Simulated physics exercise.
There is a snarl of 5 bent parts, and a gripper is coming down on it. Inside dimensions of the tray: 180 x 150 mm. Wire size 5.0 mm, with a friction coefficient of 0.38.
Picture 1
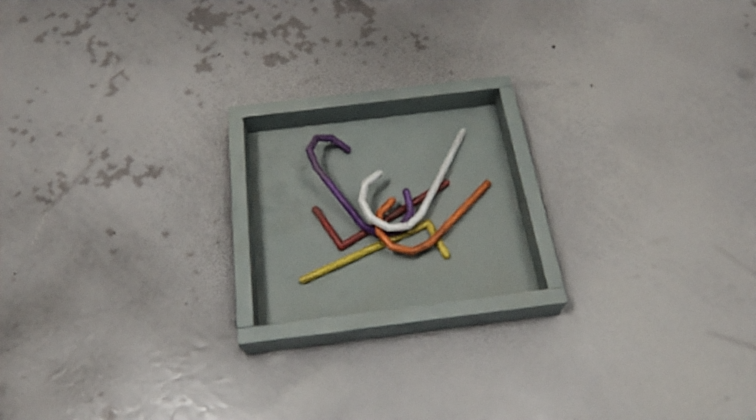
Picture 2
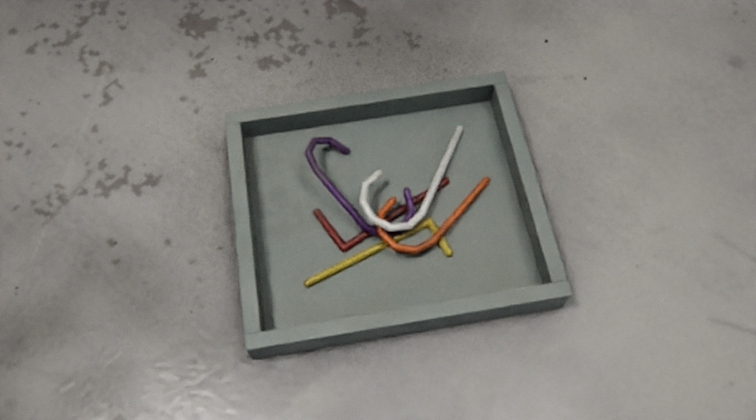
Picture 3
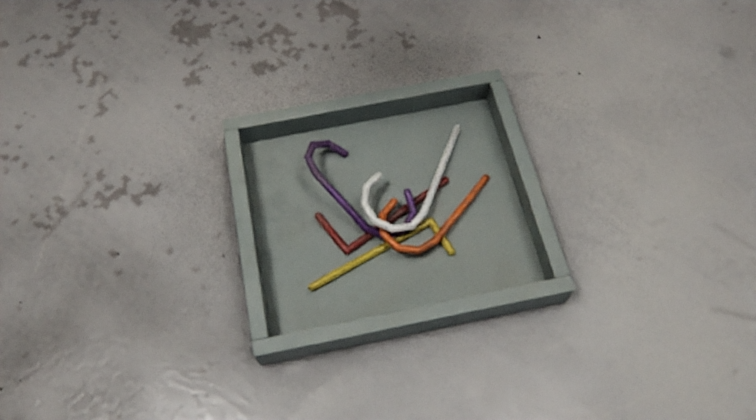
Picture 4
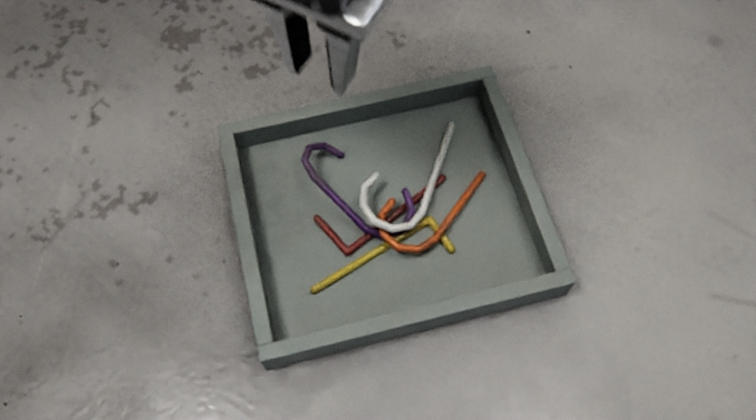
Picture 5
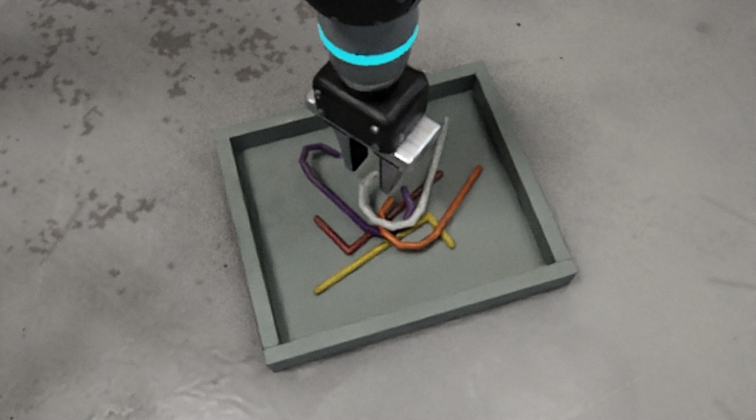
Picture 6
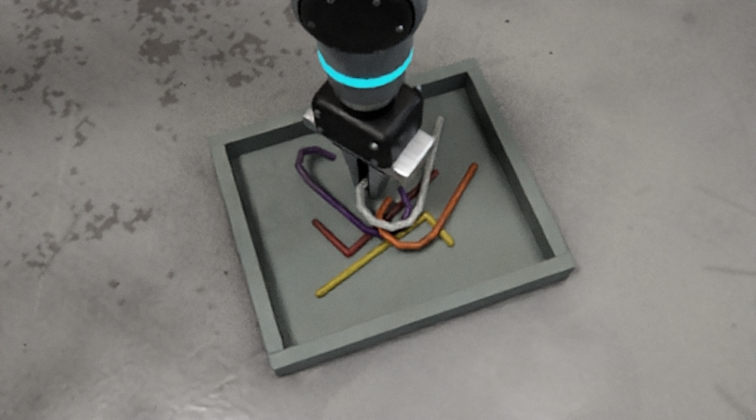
In a grey tray, five tangled bent pieces lying still as a black gripper descends and closes on the white hook.
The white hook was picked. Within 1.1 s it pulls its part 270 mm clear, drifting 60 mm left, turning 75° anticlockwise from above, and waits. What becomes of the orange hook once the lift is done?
It stays in the tray.
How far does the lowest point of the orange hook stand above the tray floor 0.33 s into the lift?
I'd say close to 0 mm.
Then, 0.33 s into the lift, lowest point more than 20 mm over the tray floor, white hook 58 mm.
Then, 0.61 s into the lift, lowest point more than 20 mm over the tray floor, white hook 159 mm.
Then, 1.10 s into the lift, lowest point more than 20 mm over the tray floor, white hook 272 mm.
At rest, hanging white hook 272 mm; the other 4 are down.
